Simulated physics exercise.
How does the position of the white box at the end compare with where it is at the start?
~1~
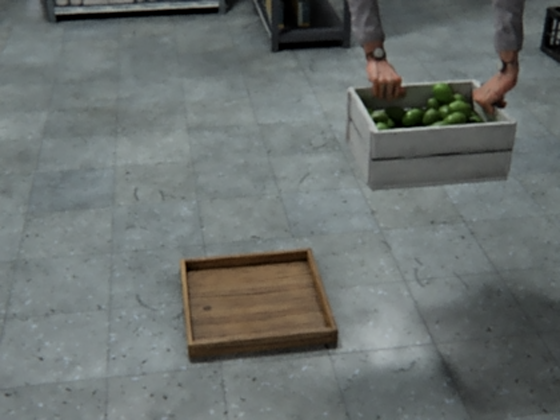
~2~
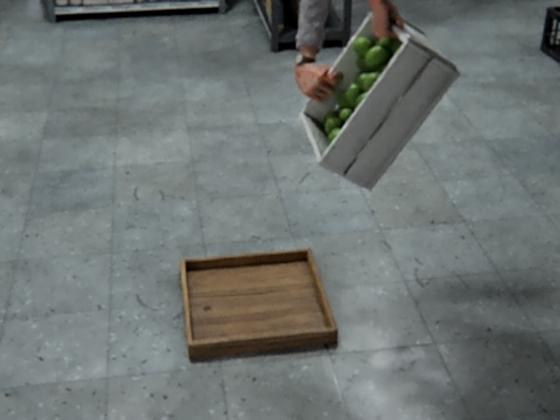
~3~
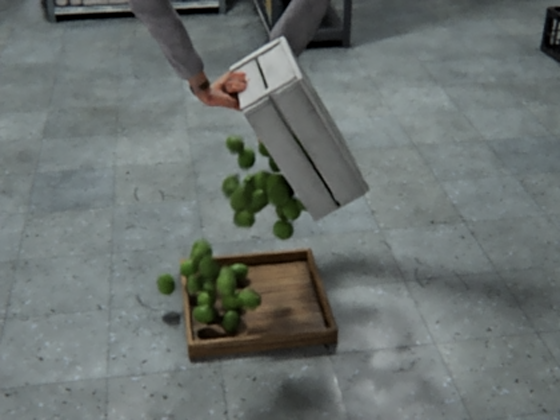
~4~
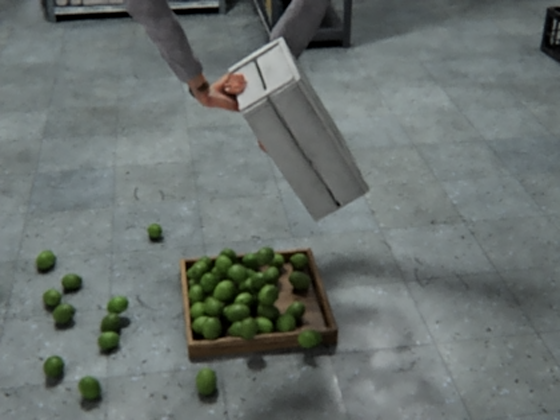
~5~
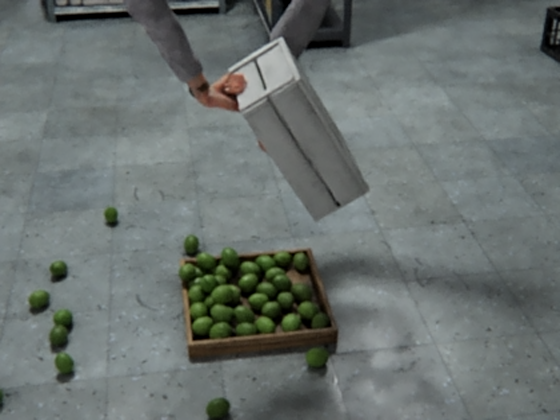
At the start the white box is held well to the right of the wooden tub, and by the end it is farther left, held above and just behind the tub.
